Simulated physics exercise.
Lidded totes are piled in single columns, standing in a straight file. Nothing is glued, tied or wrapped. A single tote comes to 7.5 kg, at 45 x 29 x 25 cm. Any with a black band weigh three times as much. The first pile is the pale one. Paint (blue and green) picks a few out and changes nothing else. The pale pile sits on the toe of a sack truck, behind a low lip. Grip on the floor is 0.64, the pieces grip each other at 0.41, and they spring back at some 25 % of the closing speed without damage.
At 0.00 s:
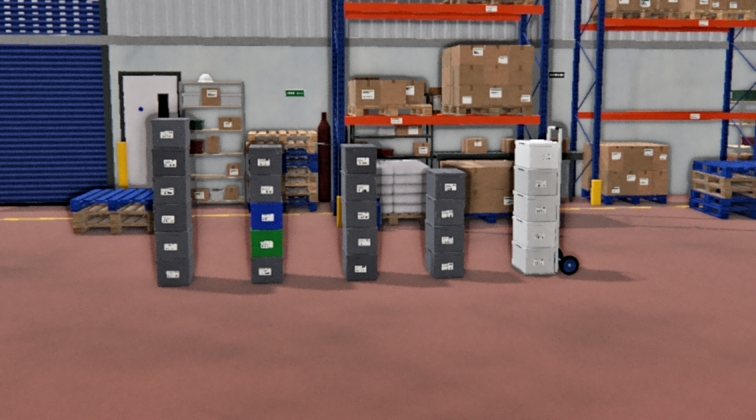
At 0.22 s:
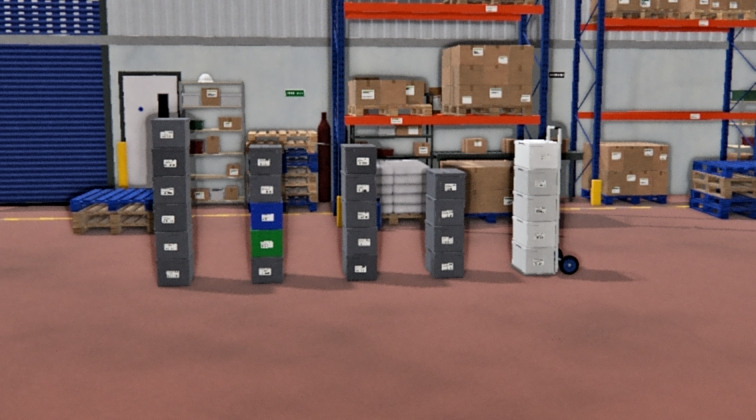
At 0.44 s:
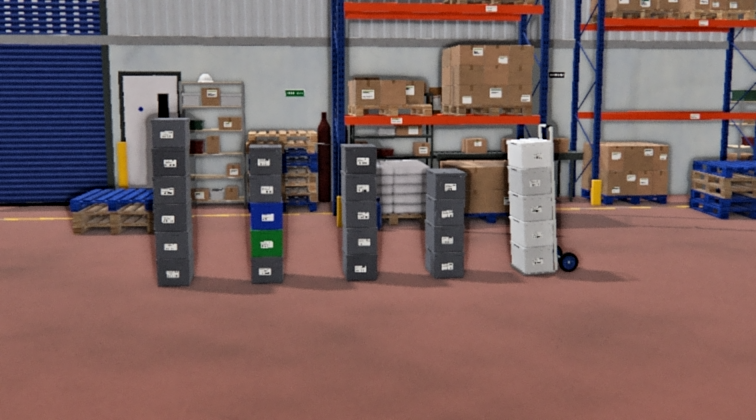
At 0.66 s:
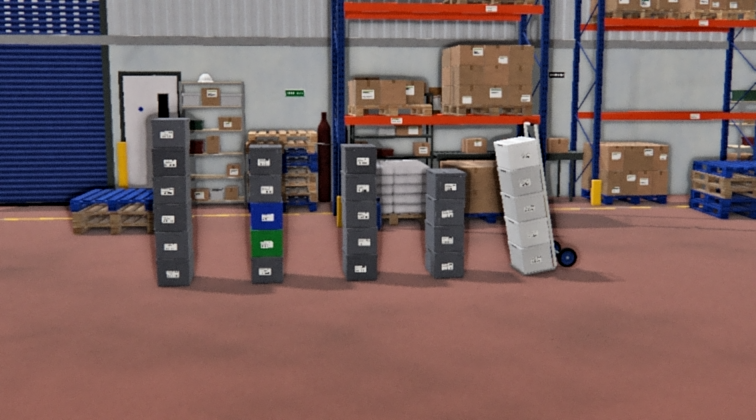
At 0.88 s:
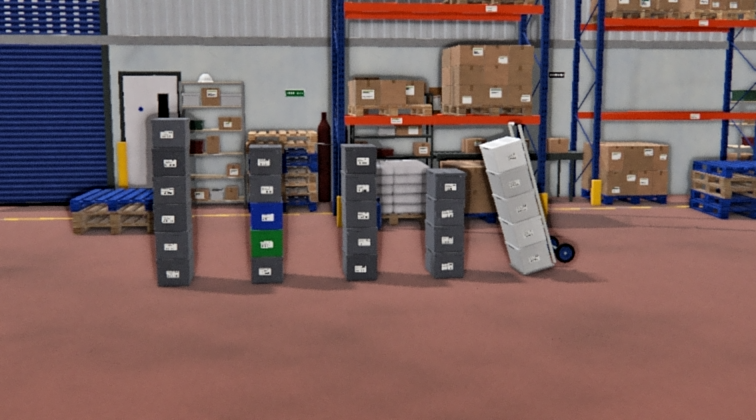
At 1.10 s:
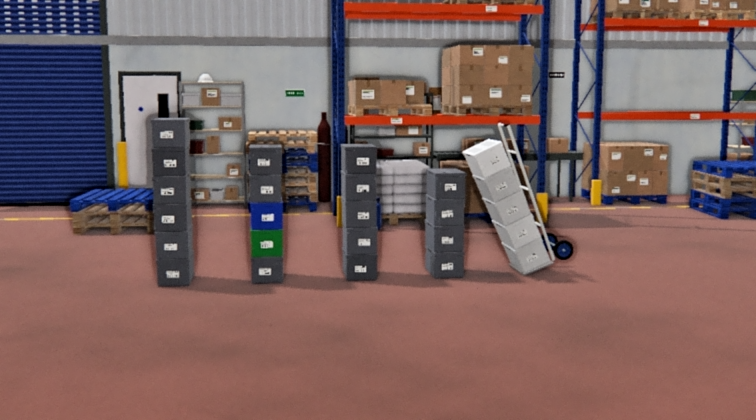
A pale stack of totes on a sack truck tilting steadily left towards a row of still grey stacks in a warehouse.
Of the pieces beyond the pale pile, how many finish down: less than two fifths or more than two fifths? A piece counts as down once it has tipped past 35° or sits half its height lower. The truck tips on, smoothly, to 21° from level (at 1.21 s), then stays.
Ending down: Over two fifths.
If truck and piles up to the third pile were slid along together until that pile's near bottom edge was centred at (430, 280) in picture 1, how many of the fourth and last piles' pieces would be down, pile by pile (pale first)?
In that case fourth 0, last 0.
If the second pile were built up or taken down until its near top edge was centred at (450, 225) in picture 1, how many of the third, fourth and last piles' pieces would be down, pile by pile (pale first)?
Then third 0, fourth 0, last 0.
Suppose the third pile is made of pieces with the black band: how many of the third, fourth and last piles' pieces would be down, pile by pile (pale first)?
Then third 0, fourth 0, last 0.
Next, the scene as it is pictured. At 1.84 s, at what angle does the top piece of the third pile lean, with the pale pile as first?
About 0°.
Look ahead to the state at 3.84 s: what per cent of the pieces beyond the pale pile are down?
By then 95 per cent.
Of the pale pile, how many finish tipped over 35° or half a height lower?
The count is 5.
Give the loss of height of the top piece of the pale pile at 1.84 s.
Roughly 30 cm.
By 1.84 s, 5 of the pale pile down; none of the 20 other totes down, 4 disturbed.
By 2.82 s, 5 of the pale pile down; 9 of the 20 other totes down; blue tote tilted 17°; green tote tilted 17°.
By 3.84 s, 5 of the pale pile down; 19 of the 20 other totes down; green tote tilted 55°, 18 cm lower; blue tote tilted 55°, 24 cm lower.
When it is over (5.0 s), 5 of the pale pile down; 19 of the 20 other totes down; green tote tilted 56°, 18 cm lower; blue tote tilted 55°, 24 cm lower. That is 95 per cent. In pixels of the last frame, middles, green tote near (217, 260), blue tote near (197, 241).
